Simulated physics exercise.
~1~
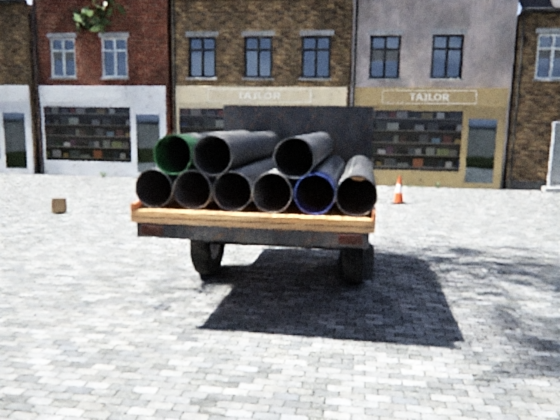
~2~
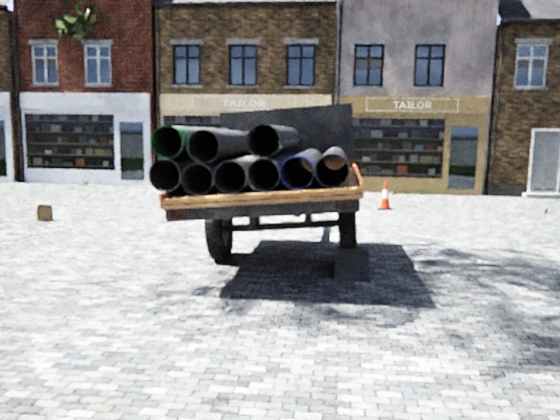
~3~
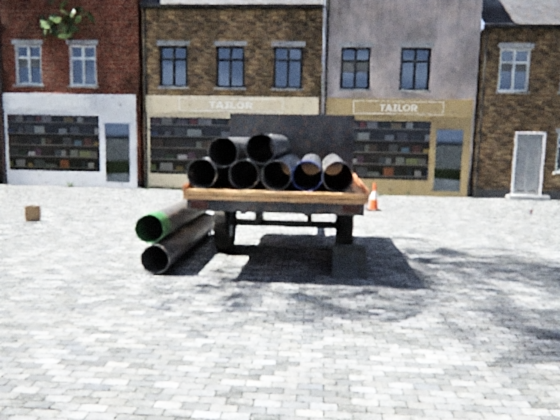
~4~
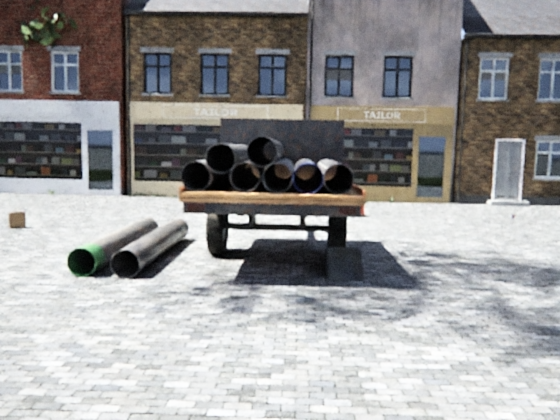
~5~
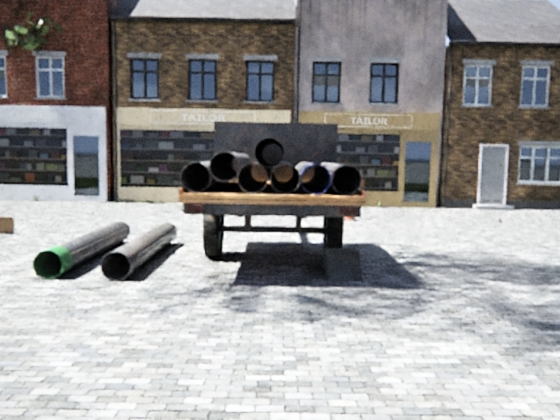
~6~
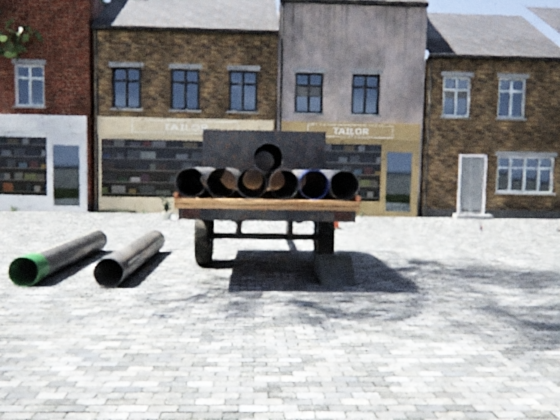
A flat trailer stacked with pipes tilted as it rolled slowly across a paved square, and the green pipe and a dark one dropped off its left side. They ended up lying on the ground, while the blue one stayed aboard with the rest.
